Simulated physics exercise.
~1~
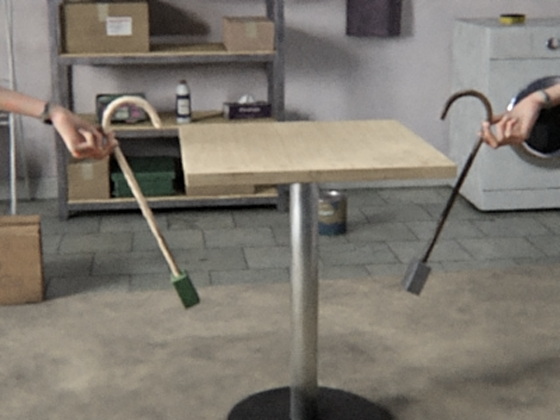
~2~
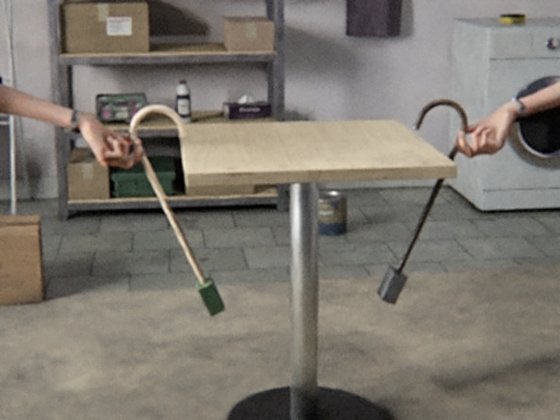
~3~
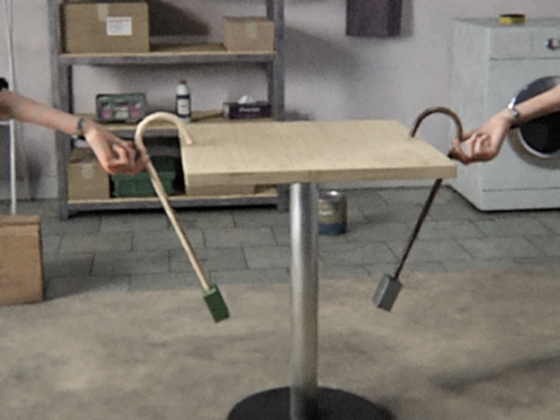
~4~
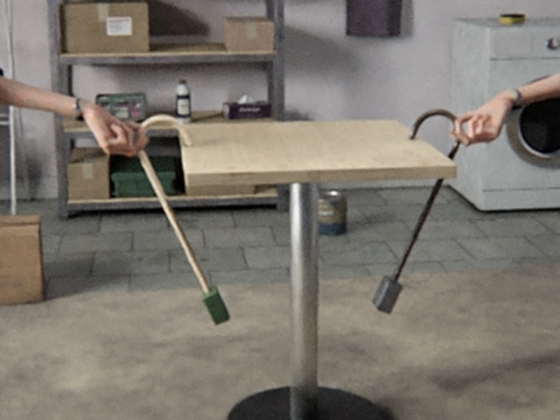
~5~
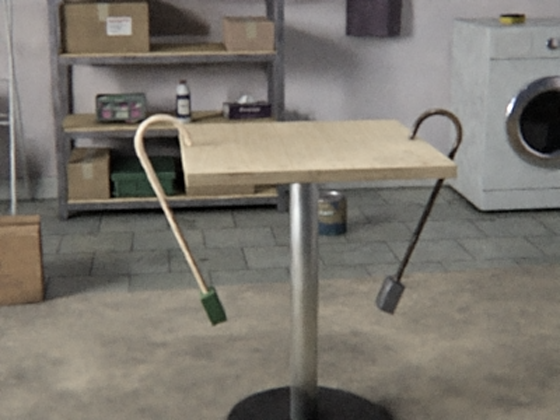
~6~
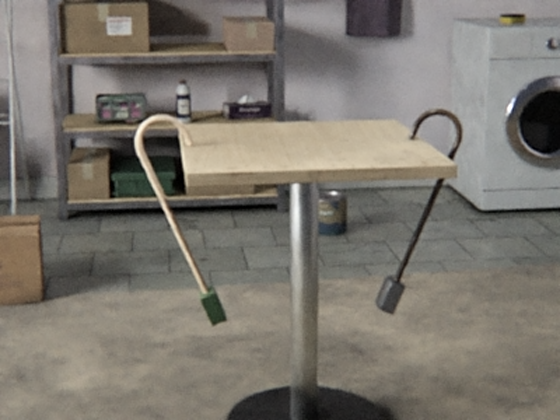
In a garage or utility room with shelving at the back and a white washing machine at the right, a still camera faces a pale wooden table on a metal post. A hand on each side holds a cane-like object with a curved handle, the left one pale with a green block at its lower end, the right one dark with a grey block. The hands move both inward and hook the handles over opposite edges of the tabletop. Then the hands let go and withdraw from view. Both objects stay hanging from the table, slanting inward and at rest.
